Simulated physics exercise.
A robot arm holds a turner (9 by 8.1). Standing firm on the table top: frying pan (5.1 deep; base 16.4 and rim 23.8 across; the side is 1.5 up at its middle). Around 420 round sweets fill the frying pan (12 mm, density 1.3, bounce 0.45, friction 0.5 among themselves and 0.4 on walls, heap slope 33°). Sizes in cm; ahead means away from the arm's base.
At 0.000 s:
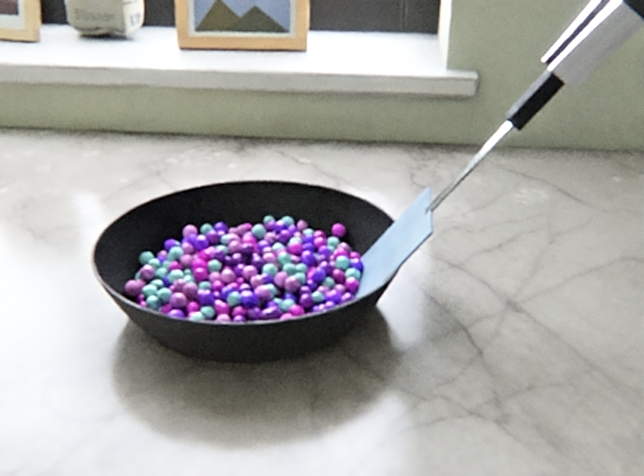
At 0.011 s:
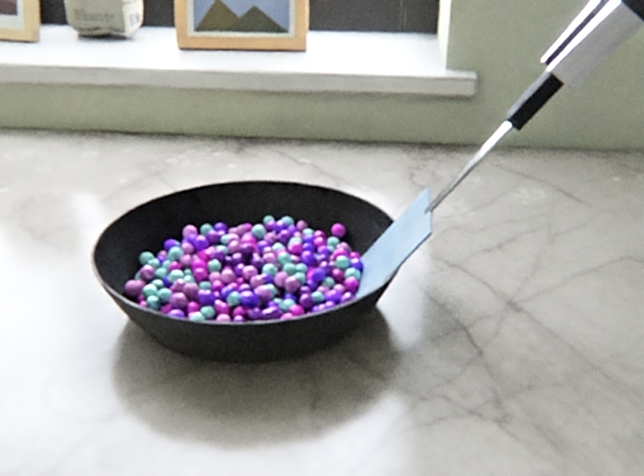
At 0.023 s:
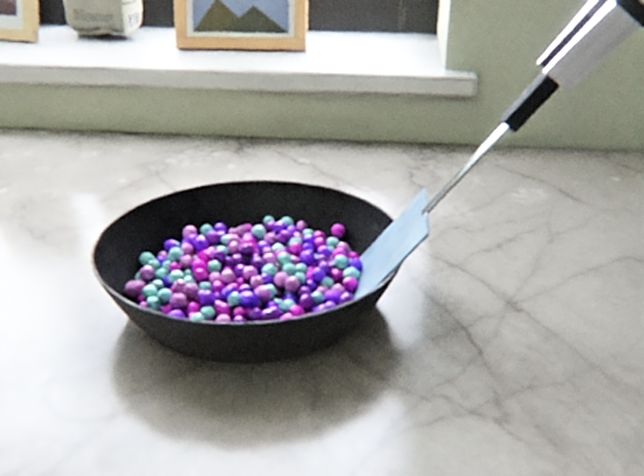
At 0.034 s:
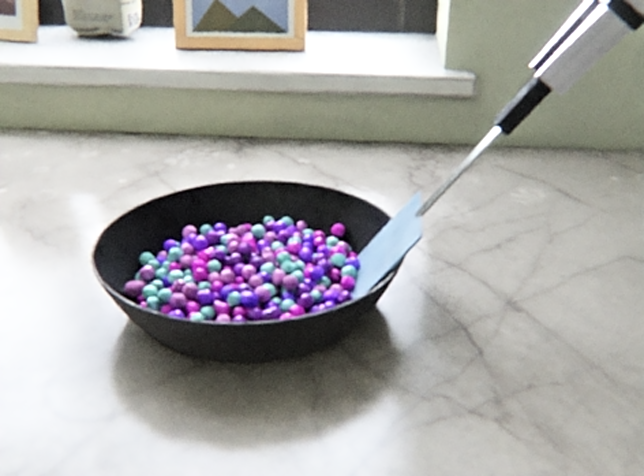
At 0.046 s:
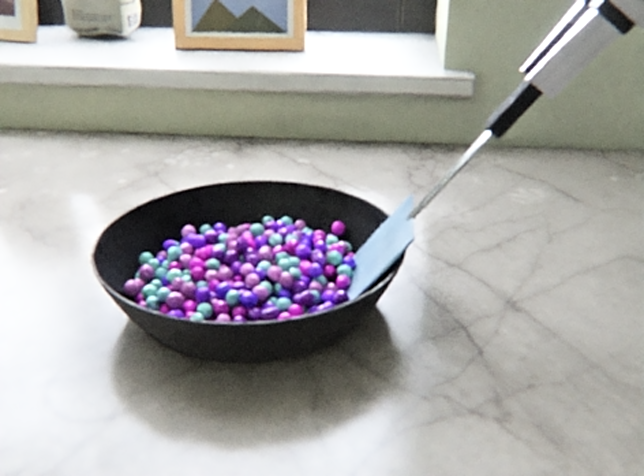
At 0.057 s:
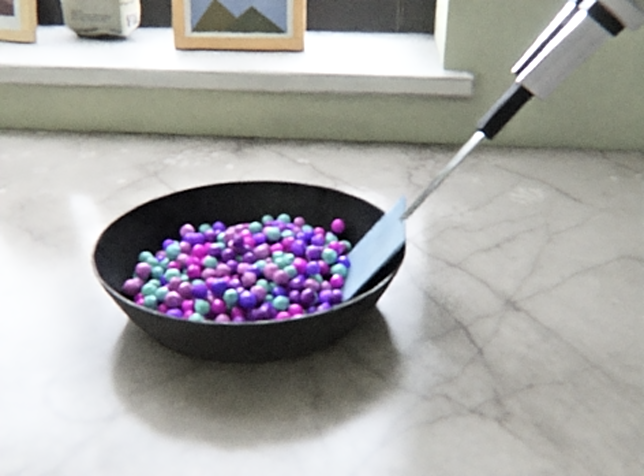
On a marbled counter, a robot arm slides a blue turner slightly left into colorful round sweets.
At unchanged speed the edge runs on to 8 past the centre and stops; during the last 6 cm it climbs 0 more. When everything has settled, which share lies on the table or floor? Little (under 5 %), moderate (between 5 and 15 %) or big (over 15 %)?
A moderate share, between 5 and 15 %, ends on the table or floor.
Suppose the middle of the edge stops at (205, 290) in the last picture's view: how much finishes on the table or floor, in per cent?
About 0 per cent.
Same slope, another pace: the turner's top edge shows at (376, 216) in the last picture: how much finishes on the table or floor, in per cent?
About 25 per cent.
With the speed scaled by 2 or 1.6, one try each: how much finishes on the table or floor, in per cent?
Some 25 and 20 per cent.
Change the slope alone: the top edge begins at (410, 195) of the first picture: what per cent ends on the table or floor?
Some 15 per cent.
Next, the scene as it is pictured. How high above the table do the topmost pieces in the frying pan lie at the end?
About 7.0 cm.
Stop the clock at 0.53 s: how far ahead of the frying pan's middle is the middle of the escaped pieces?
Roughly 14 cm.
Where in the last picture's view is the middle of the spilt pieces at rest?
Near (69, 276).
After 0.16 s, sloping 53°, highest piece 6 above the table; 418 in the frying pan.
After 0.27 s, sloping 53°, highest piece 6 above the table; 418 in the frying pan.
After 0.53 s, sloping 53°, highest piece 7 above the table; 389 in the frying pan, 23 on the table or floor, 6 on the blade or in flight.
After 1.58 s, sloping 53°, highest piece 7 above the table; 386 in the frying pan, 32 on the table or floor.
At rest, 386 in the frying pan, 32 on the table or floor. That is 8 % on the table or floor.
